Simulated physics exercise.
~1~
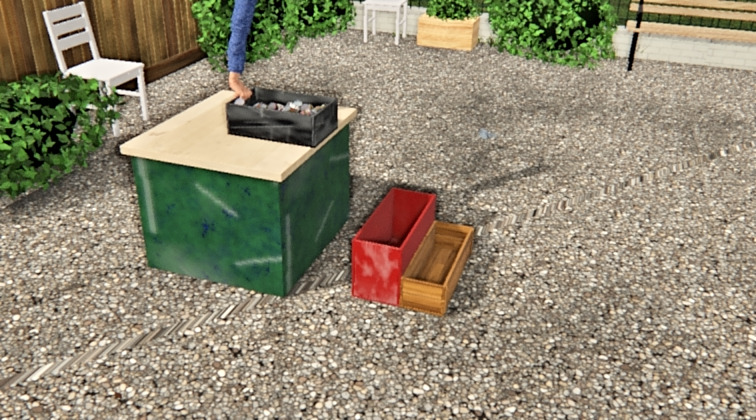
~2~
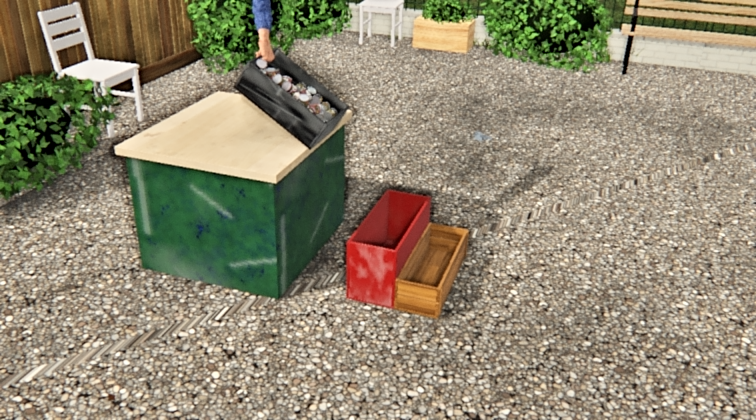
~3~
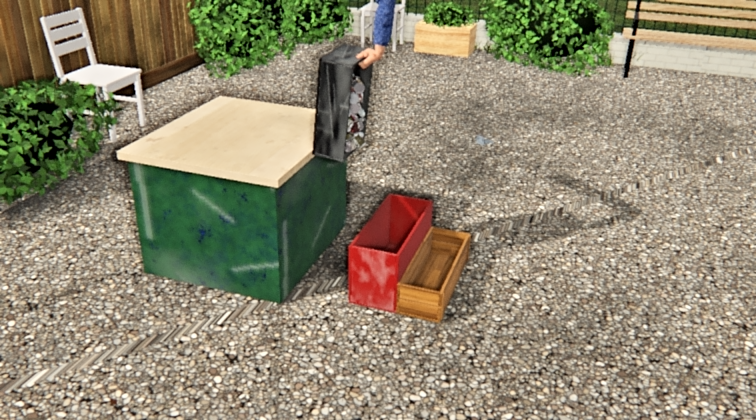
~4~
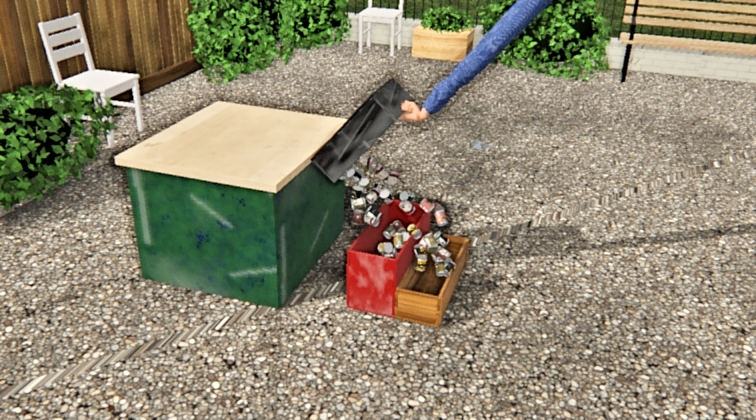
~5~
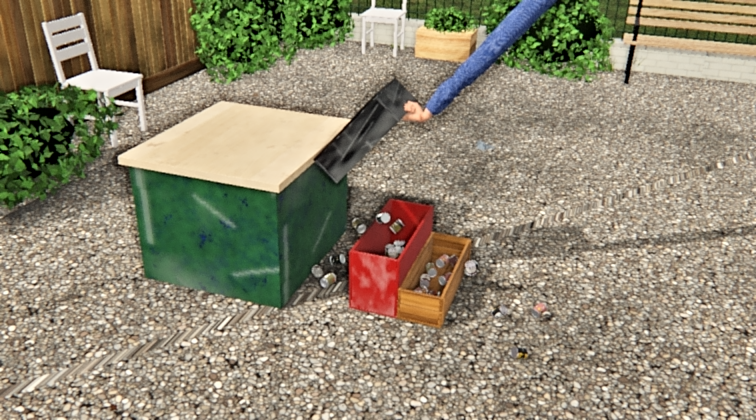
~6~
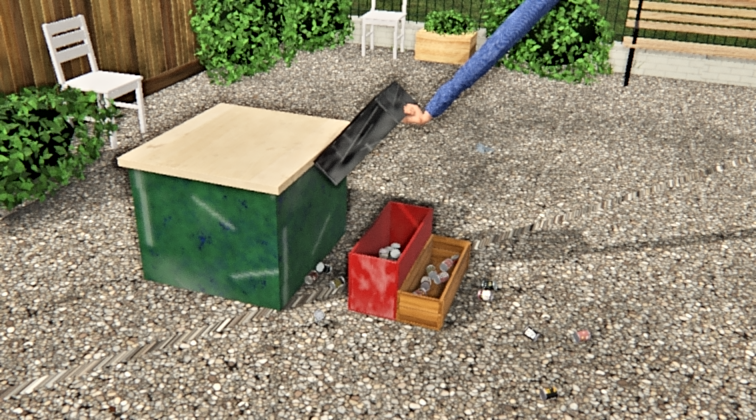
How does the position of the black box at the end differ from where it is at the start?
At the start the black box sits upright on top of the bench, near its back edge. At the end it is farther to the right, held tipped steeply over the bench's right edge with its opening facing down.
